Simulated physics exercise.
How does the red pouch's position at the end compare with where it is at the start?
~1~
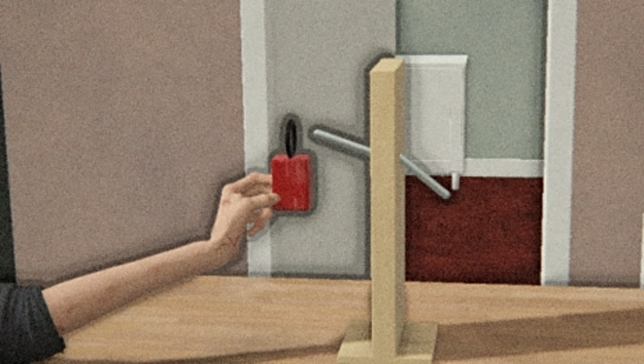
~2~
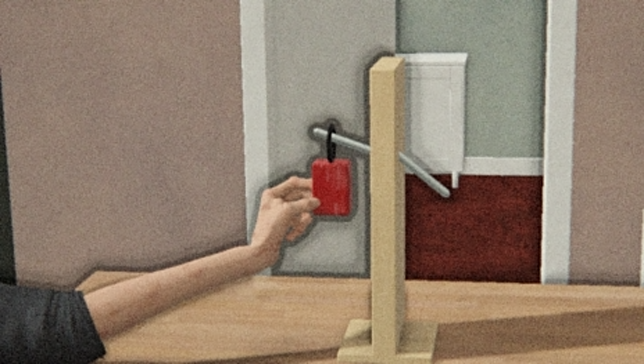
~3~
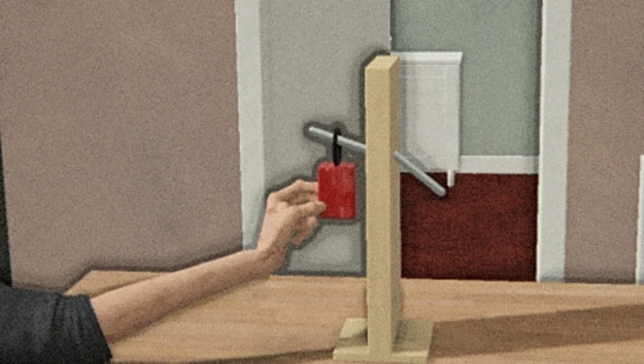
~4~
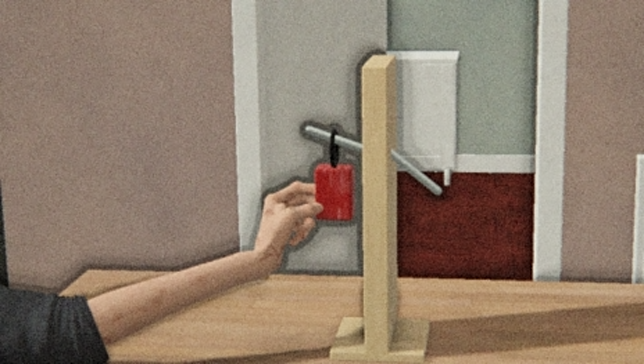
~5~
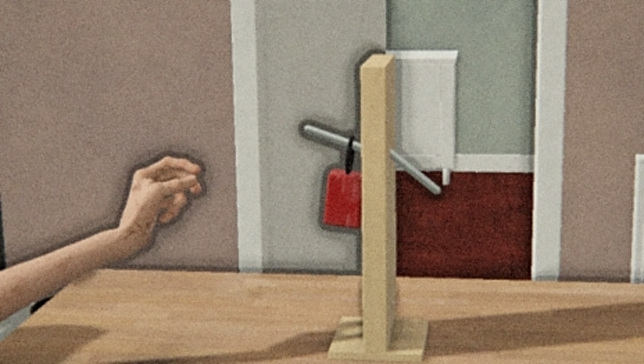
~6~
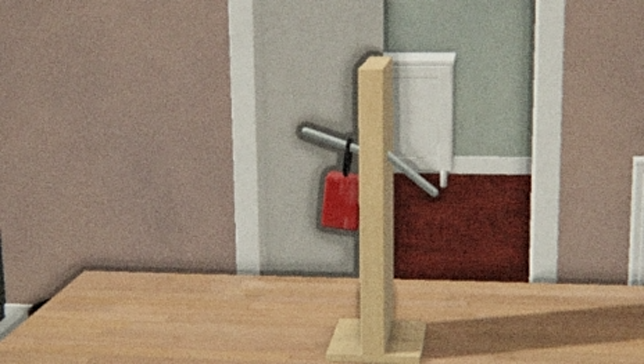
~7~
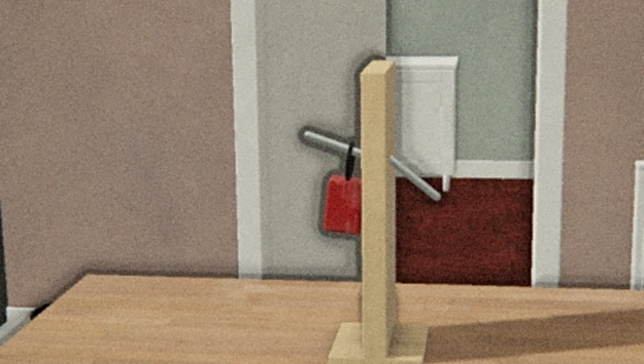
At the start the red pouch is held in a hand to the left of the peg. By the end it is farther right and a little lower, hanging from the peg close against the wooden post.
